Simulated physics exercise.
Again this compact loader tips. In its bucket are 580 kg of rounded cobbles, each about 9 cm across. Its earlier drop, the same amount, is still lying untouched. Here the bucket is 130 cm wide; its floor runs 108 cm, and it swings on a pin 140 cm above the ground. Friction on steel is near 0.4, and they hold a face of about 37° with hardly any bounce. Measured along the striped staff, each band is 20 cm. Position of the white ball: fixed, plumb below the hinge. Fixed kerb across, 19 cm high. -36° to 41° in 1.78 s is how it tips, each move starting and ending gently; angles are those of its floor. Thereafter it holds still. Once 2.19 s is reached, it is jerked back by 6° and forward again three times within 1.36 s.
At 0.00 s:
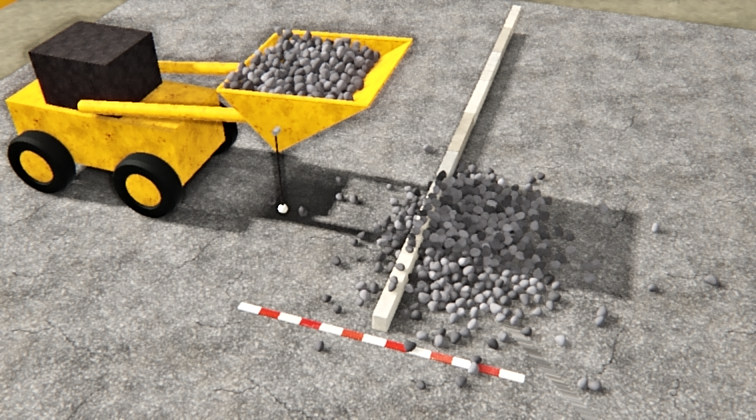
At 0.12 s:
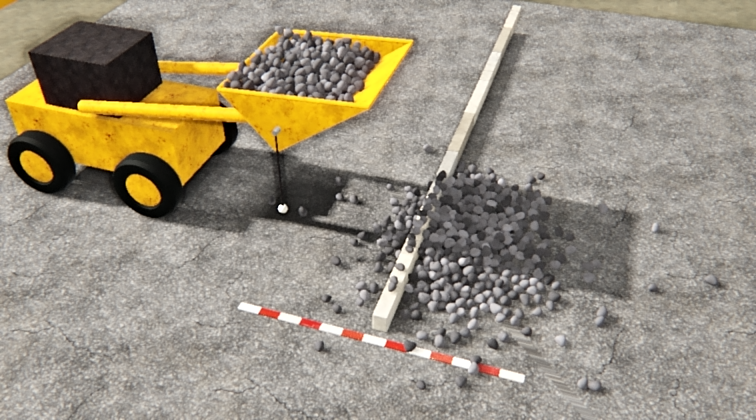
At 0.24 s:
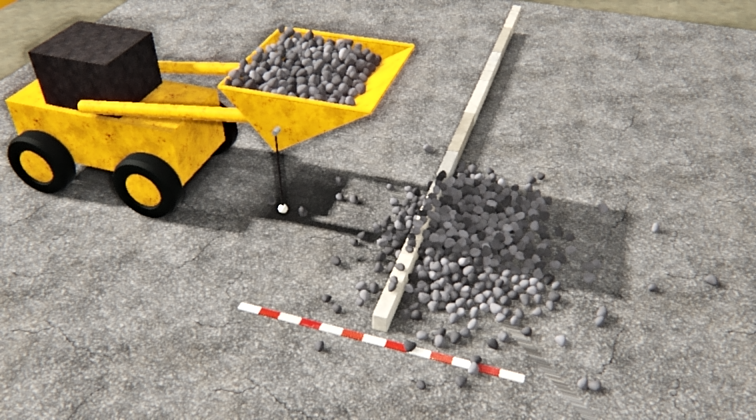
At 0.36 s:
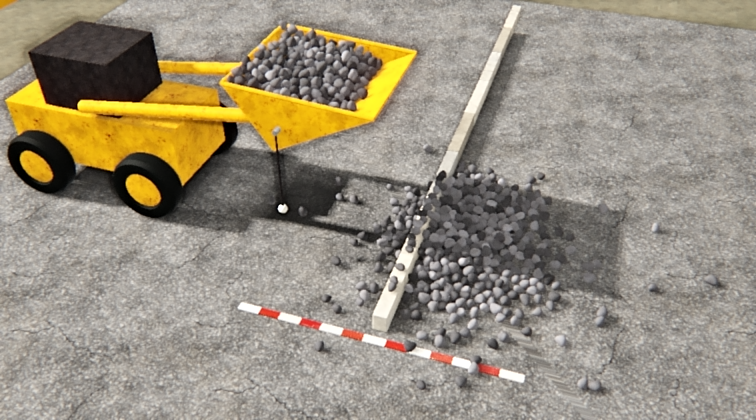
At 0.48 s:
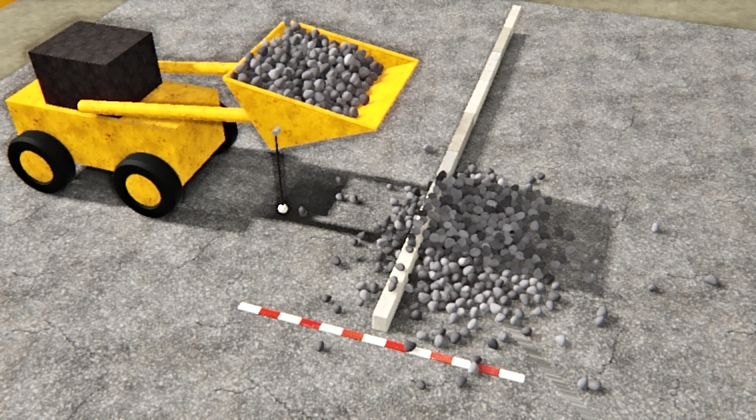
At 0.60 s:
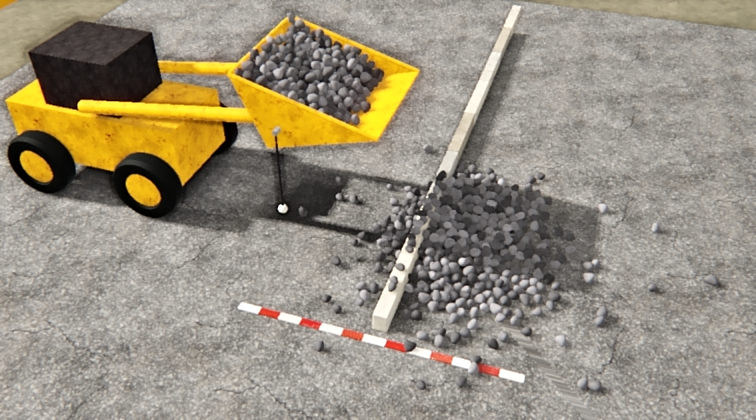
The yellow loader's bucket of grey stones slowly tilts forward while the loader stays still.
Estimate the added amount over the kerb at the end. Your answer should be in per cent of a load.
Roughly 17 per cent of a load.
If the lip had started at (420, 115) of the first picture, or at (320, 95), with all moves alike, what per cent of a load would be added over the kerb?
Around 90 and 0 percent respectively.
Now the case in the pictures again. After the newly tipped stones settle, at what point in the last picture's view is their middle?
Around (398, 217).
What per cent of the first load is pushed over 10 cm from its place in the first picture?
Close to 5 in a hundred of them.
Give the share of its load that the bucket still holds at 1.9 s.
Roughly 30 per cent remains inside.
After 1.3 s the floor is at 29°; in per cent of one load, 99 in the bucket, 15 on this side of the kerb, 86 over the kerb; the foremost stones are at (627, 295).
After 1.9 s the floor is at 41°; in per cent of one load, 32 in the bucket, 81 on this side of the kerb, 88 over the kerb; the foremost stones are at (627, 295).
After 4.0 s the floor is at 41°; in per cent of one load, 0 in the bucket, 97 on this side of the kerb, 103 over the kerb; the foremost stones are at (627, 295).
After 6.8 s the floor is at 41°; in per cent of one load, 0 in the bucket, 97 on this side of the kerb, 103 over the kerb; the foremost stones are at (627, 295). Net gain over the kerb, 17.
